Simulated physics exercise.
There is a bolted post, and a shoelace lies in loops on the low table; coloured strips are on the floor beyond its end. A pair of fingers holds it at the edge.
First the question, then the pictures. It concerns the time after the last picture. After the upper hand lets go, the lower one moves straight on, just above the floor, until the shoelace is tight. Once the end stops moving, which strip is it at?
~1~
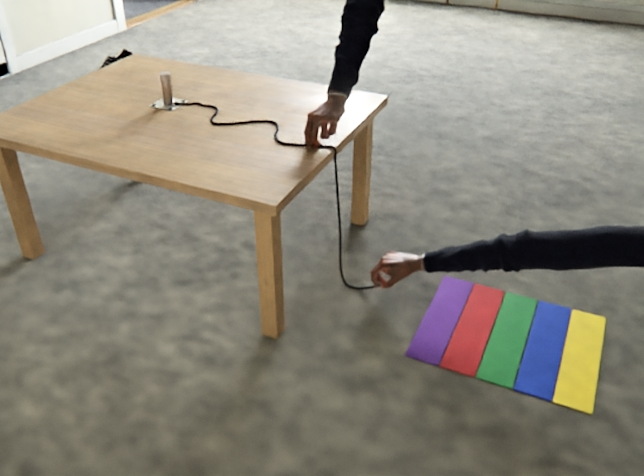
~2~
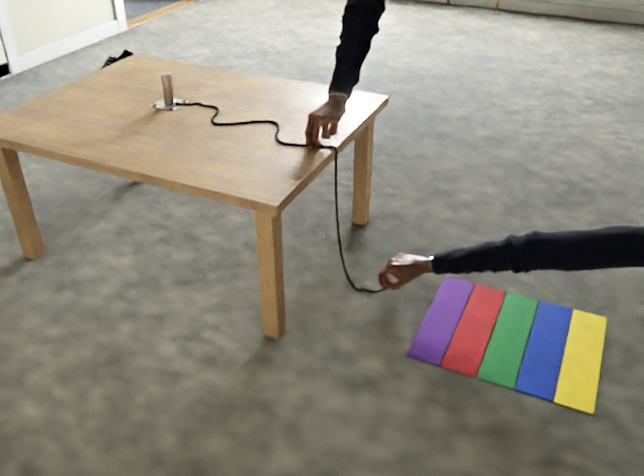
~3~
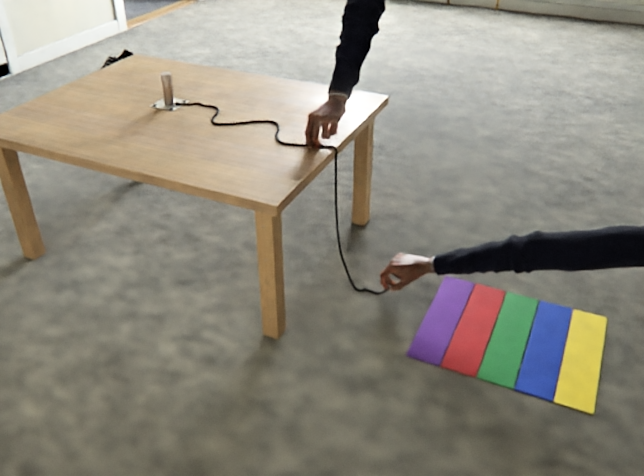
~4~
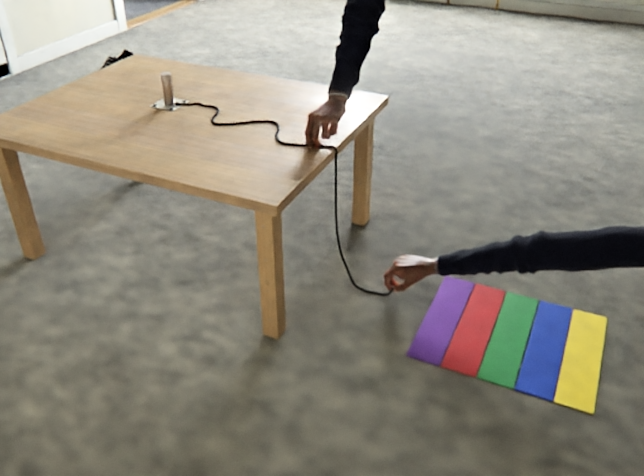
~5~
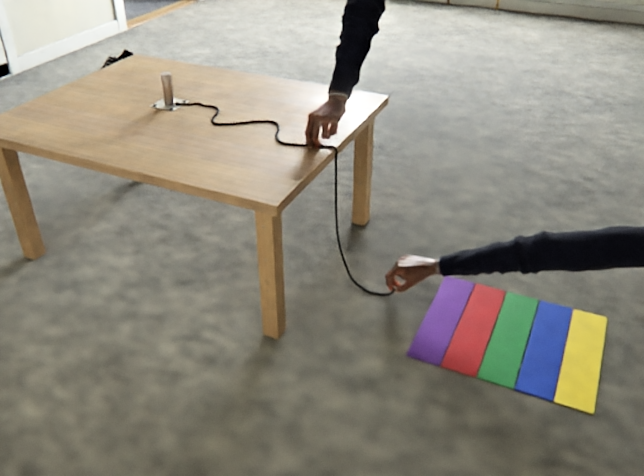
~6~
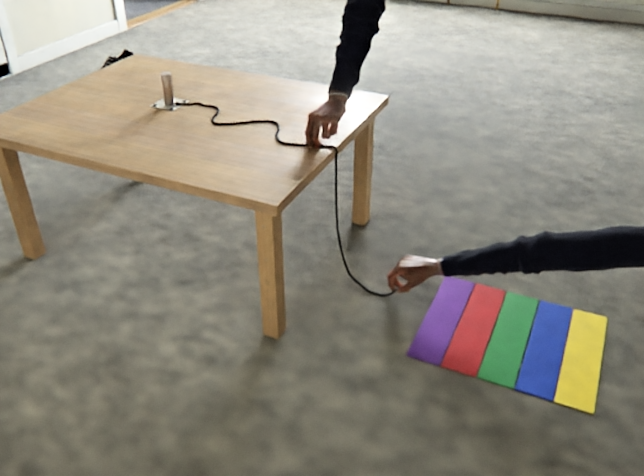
It is at the blue strip.
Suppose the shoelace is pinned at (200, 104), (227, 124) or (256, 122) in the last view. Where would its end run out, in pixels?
Estimated pixels in sequence: (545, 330), (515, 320) and (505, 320).
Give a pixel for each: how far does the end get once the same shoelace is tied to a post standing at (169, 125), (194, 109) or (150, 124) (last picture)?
In order, it comes out close to (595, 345), (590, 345) and (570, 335).
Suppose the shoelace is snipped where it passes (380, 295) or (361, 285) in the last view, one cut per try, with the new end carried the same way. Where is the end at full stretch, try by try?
It would end up close to (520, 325), then close to (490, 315).
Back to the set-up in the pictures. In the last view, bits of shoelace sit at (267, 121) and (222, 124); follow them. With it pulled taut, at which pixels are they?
The first one ends up at (291, 134) and the second one at (252, 124).
A little later, end near (494, 316); over red.
Next, end near (530, 326); over green.
When it is tight, end near (551, 332); over blue. Over blue.
